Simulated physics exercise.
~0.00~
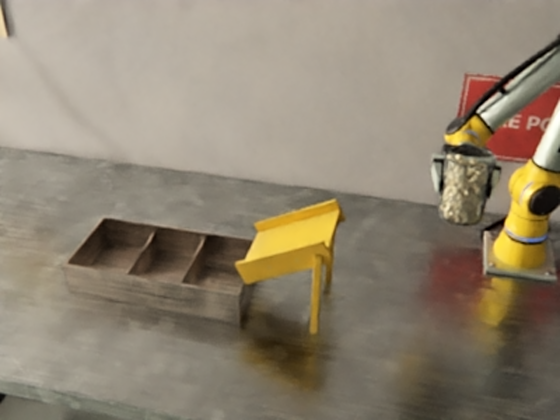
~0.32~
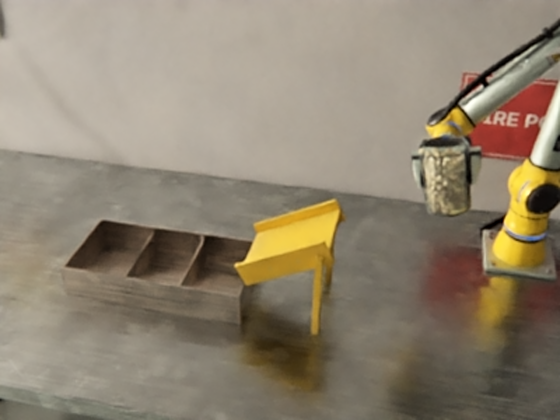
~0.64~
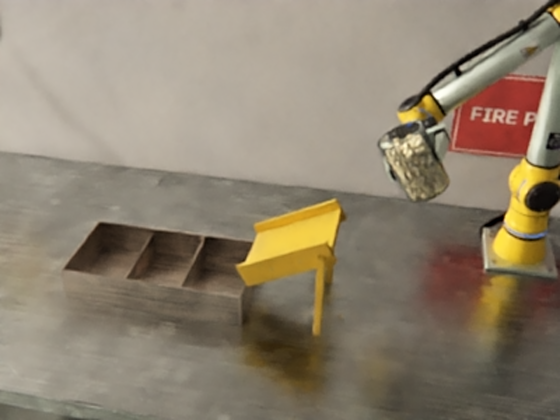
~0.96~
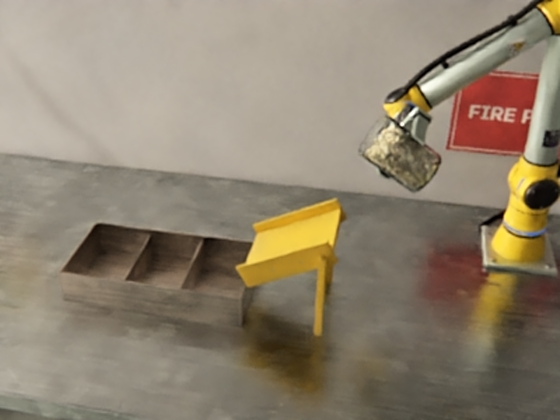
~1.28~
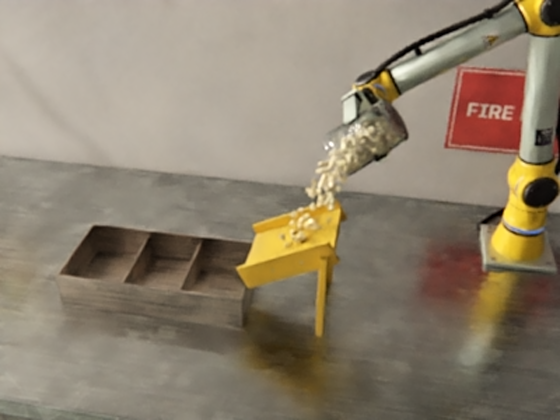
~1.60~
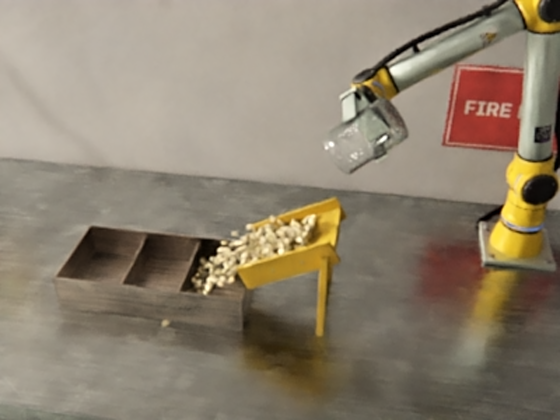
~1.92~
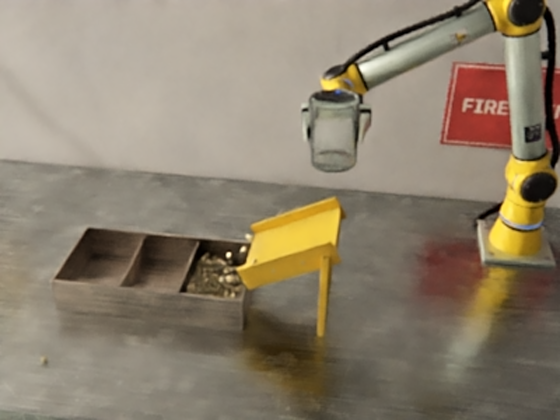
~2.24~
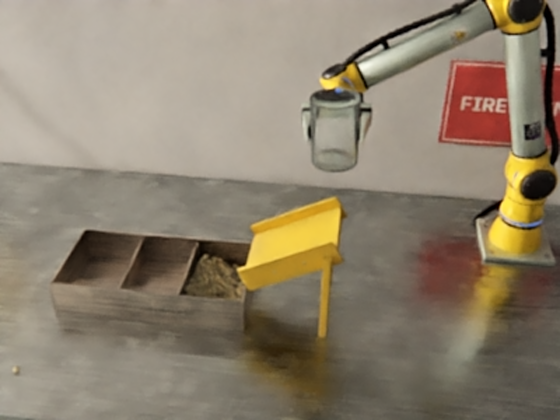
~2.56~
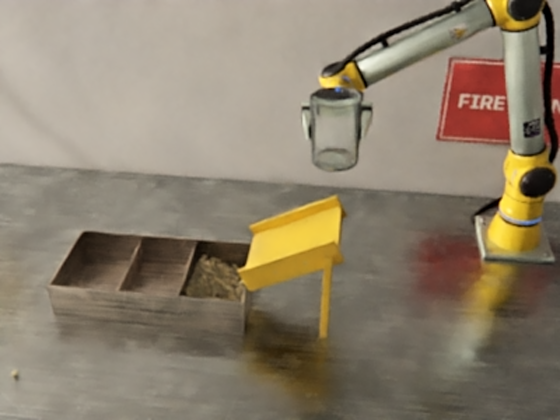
We see a yellow robot arm carry a clear cup of pale beans leftward and tip it over a yellow chute, sending them sliding into the nearest section of a wooden three-part box, with a few landing outside, before the emptied cup turns upright and stays still.
